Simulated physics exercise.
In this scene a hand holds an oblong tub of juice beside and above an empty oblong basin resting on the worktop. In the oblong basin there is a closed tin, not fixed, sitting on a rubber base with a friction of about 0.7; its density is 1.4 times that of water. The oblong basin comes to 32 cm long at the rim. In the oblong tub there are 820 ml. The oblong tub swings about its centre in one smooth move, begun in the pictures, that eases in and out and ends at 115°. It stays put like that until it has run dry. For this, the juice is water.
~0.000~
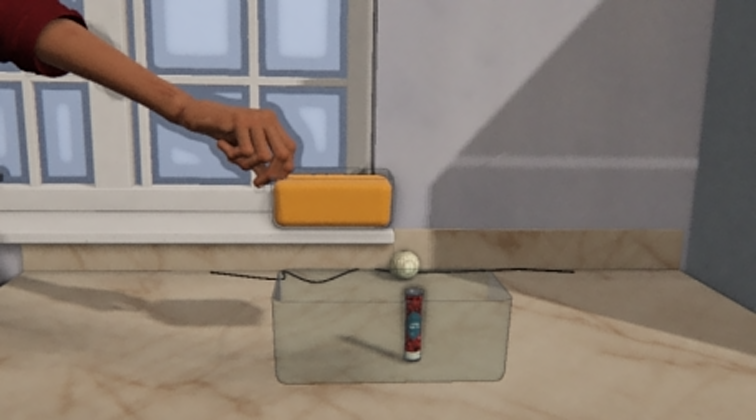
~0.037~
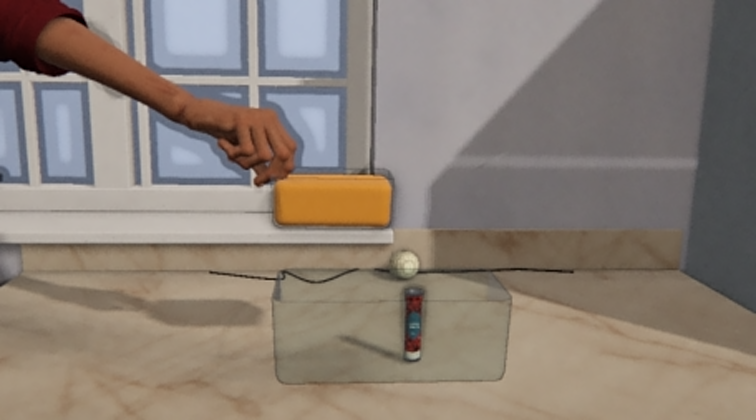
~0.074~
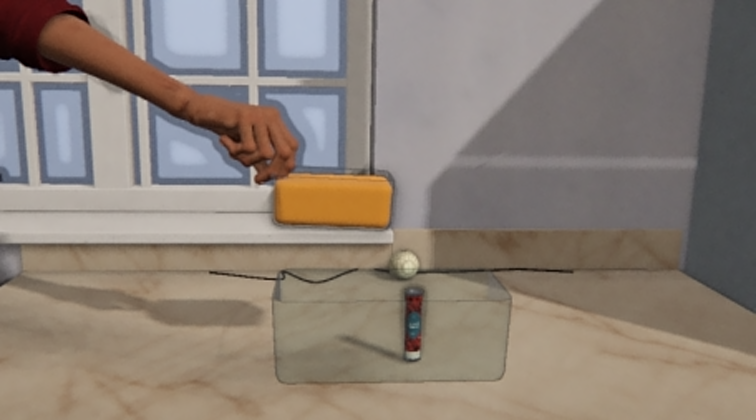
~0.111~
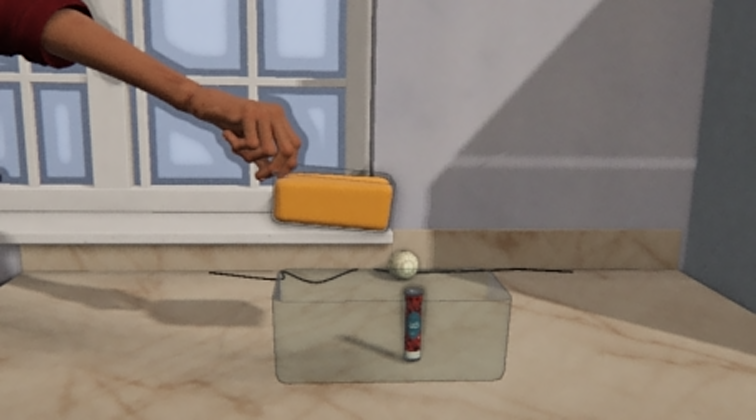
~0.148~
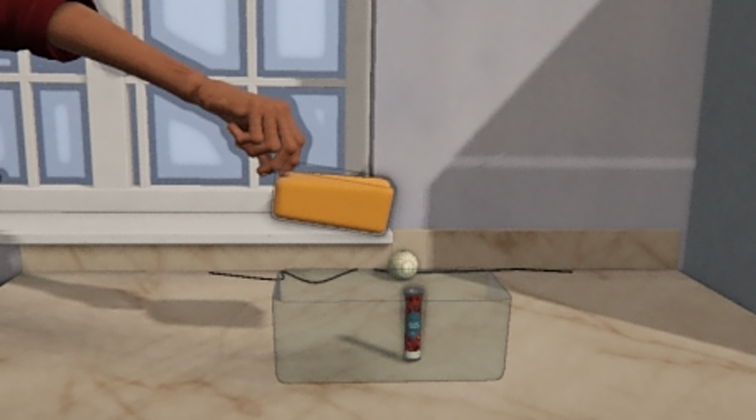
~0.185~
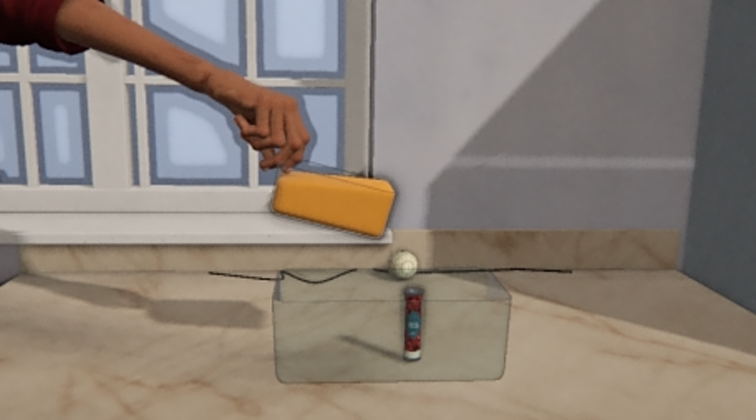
The clip shows a hand holding an orange oblong tub above a clear basin on a marble worktop, with a small patterned cylinder in view; the tub starts level, then gradually tilts, its right end dipping slightly.
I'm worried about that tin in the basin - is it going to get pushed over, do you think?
It holds.
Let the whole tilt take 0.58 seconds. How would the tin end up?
Result: Tin upright.
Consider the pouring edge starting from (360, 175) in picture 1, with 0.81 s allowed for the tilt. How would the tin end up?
Then the tin comes down.
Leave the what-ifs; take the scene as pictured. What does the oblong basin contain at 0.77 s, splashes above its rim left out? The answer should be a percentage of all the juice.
Some 90 per cent.
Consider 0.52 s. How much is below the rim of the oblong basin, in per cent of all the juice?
Near 28 in a hundred.
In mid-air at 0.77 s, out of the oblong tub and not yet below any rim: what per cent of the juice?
Roughly 5 per cent.
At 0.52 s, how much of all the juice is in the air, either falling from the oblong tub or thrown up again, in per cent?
I'd say close to 44 per cent.
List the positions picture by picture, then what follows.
In the first frame, it leans 0°; its right rim is at (391, 175); the juice meets the walls at (275, 179) and (388, 180); the oblong basin's rim runs from (276, 286) to (501, 285); the tin's top is at (414, 295).
In the second frame, it leans 1°; its right rim is at (391, 176); the juice meets the walls at (276, 180) and (389, 181).
In the third frame, it leans 2°; its right rim is at (391, 177); the juice meets the walls at (276, 179) and (389, 182).
In the fourth frame, it leans 5°; its right rim is at (392, 180); the juice meets the walls at (277, 178) and (390, 183).
In the fifth frame, it leans 9°; its right rim is at (393, 184); the juice meets the walls at (277, 177) and (391, 184).
In the sixth frame, it leans 14°; its right rim is at (394, 190); the juice meets the walls at (279, 177) and (393, 186).
After 0.52 s the tilt is 83° and 27 per cent is still to pour; the tin stands where it began.
After 0.77 s the tilt is 114° and 2 per cent is still to pour; the tin stands where it began.
After 1.03 s the tilt is 115° and 0 per cent is still to pour; the tin stands where it began.
After 1.31 s the tilt is 115° and 0 per cent is still to pour; the tin stands where it began.
In the end the tin stands where it began.
